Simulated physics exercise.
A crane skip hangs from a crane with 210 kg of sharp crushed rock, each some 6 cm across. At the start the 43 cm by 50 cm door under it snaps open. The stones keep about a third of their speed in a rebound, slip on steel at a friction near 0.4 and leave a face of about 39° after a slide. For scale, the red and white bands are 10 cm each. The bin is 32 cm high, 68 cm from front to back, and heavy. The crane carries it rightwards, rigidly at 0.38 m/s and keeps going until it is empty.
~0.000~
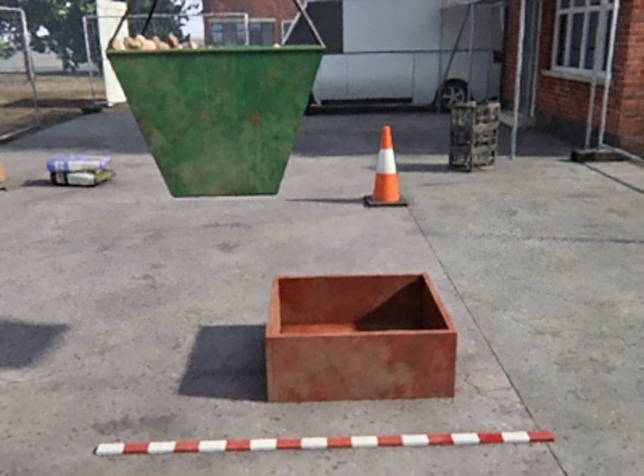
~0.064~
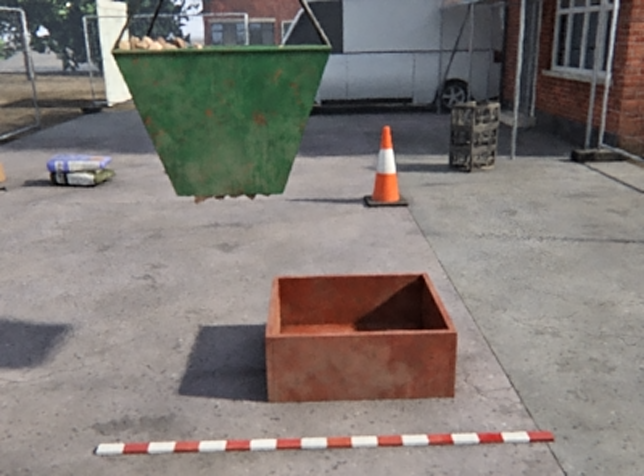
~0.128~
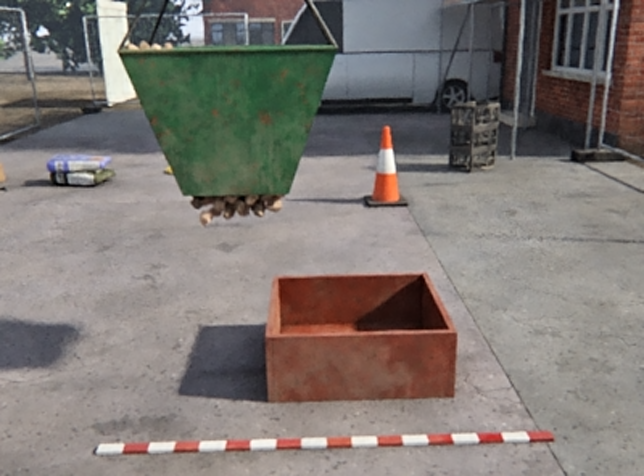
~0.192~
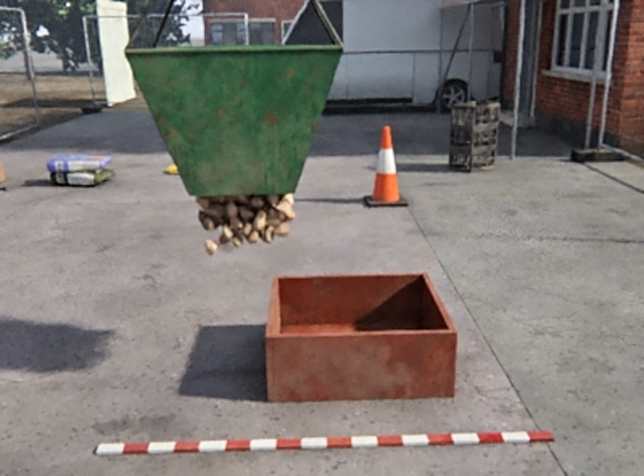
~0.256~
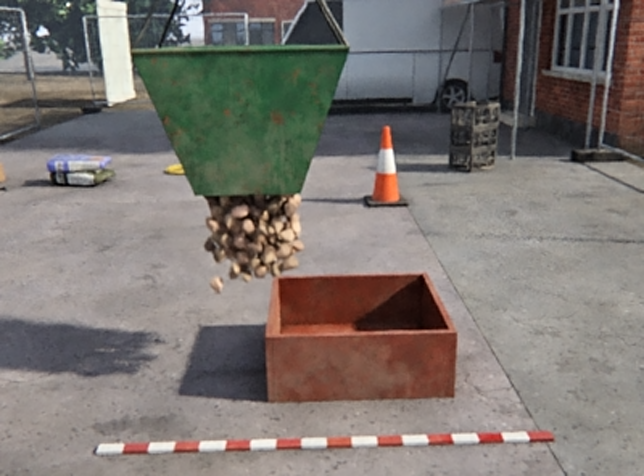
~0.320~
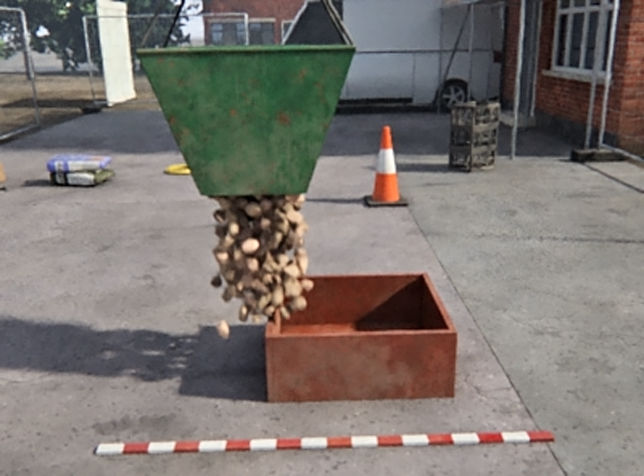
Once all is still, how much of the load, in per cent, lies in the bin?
Roughly 69 per cent ends in the bin.
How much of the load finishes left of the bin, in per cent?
Some 30 per cent of the load.
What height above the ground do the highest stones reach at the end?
Some 36 cm high.
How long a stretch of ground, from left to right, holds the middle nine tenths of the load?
About 120 cm.
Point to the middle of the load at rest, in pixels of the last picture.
Around (310, 341).
After 0.7 s, 0 % in the crane skip, 32 % falling or lying left of the bin, 67 % falling or lying in the bin; the stones farthest right are at (396, 334).
After 1.1 s, 0 % in the crane skip, 30 % falling or lying left of the bin, 69 % falling or lying in the bin, 1 % falling or lying beside or right of the bin; the stones farthest right are at (429, 343).
After 1.7 s, 0 % in the crane skip, 30 % falling or lying left of the bin, 69 % falling or lying in the bin, 1 % falling or lying beside or right of the bin; the stones farthest right are at (428, 339).
After 2.6 s, 0 % in the crane skip, 30 % falling or lying left of the bin, 69 % falling or lying in the bin, 1 % falling or lying beside or right of the bin; the stones farthest right are at (428, 339).
After 4.5 s, 0 % in the crane skip, 30 % left of the bin, 69 % in the bin, 1 % beside or right of the bin; the stones farthest right are at (428, 339).
